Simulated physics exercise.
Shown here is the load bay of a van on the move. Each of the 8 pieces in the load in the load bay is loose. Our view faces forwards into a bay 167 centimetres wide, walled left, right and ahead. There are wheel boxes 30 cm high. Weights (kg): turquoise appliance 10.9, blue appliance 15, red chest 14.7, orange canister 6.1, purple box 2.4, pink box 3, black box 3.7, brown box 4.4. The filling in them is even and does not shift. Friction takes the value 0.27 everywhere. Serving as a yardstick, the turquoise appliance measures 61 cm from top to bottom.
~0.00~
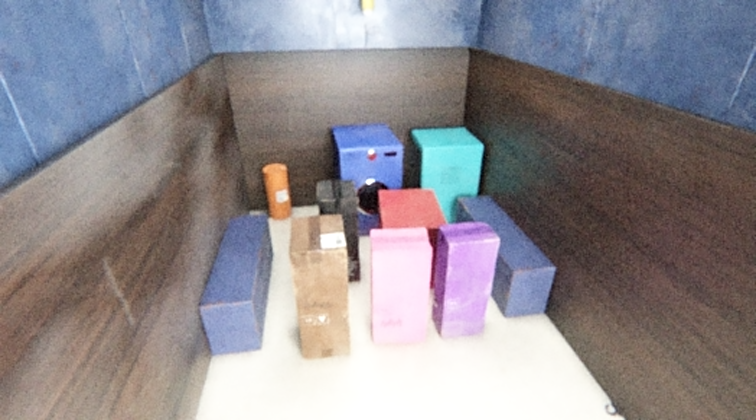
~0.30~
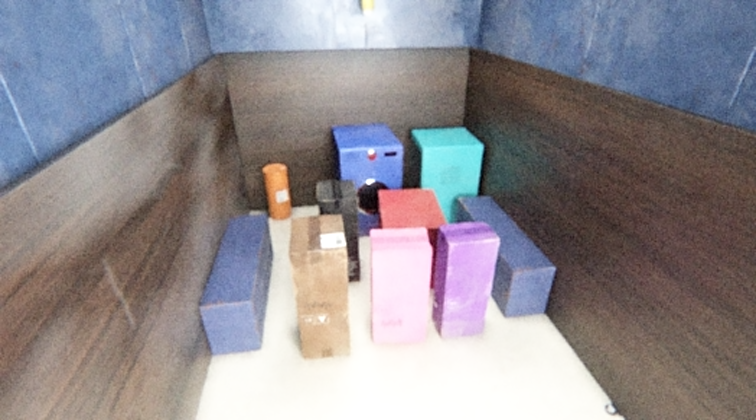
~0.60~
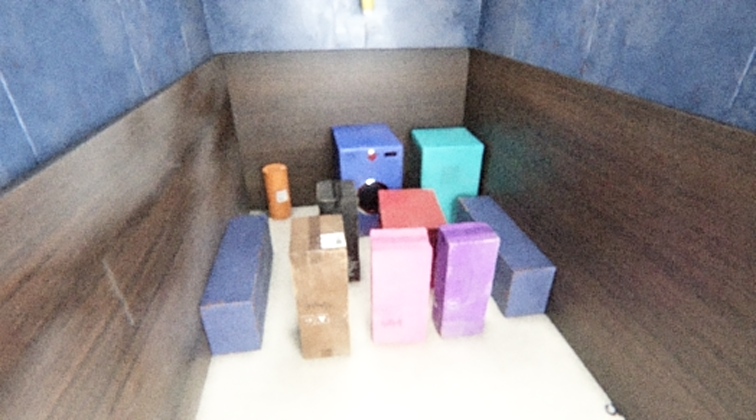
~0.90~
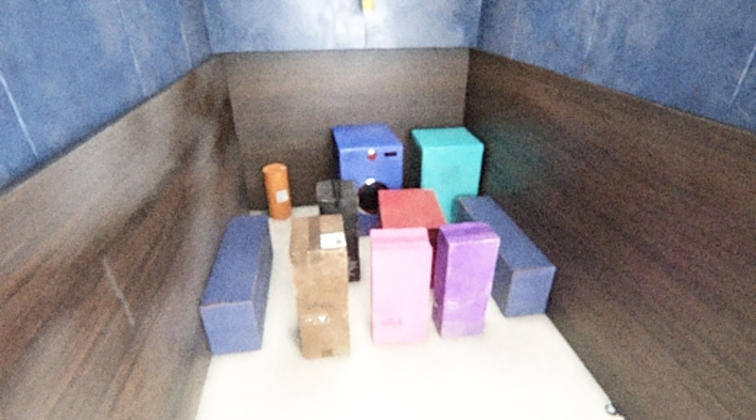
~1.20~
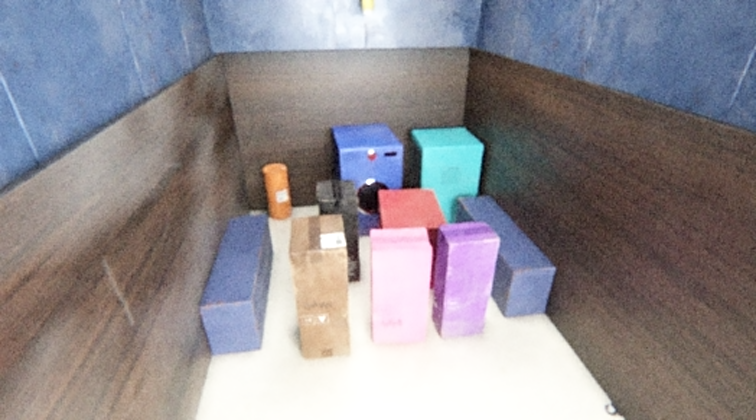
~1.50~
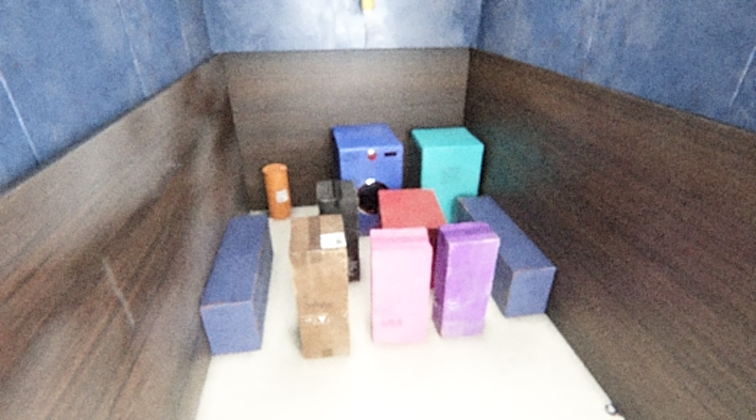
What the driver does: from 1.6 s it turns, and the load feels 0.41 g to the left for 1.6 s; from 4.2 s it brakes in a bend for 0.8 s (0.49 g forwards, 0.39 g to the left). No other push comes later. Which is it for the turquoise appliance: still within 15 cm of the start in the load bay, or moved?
It moves off its mark.
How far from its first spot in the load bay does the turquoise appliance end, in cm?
Roughly 72 centimetres.
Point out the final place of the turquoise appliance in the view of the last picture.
It comes to a stop close to (345, 187).
After 2.20 s, force 0.41 g left; turquoise appliance moved 11 cm near (427, 178); pink box moved 12 cm; purple box moved 11 cm.
After 2.50 s, force 0.41 g left; turquoise appliance moved 35 cm near (396, 180); purple box moved 34 cm; blue appliance moved 34 cm.
After 4.60 s, force 0.49 g forwards, 0.39 g left; turquoise appliance moved 74 cm near (343, 190); red chest moved 45 cm; blue appliance moved 59 cm.
In the end (5.7 s), not toppled but over 15 cm from the start, turquoise appliance, blue appliance, red chest, orange canister, purple box, pink box, black box and brown box. In the last view, turquoise appliance near (345, 187).
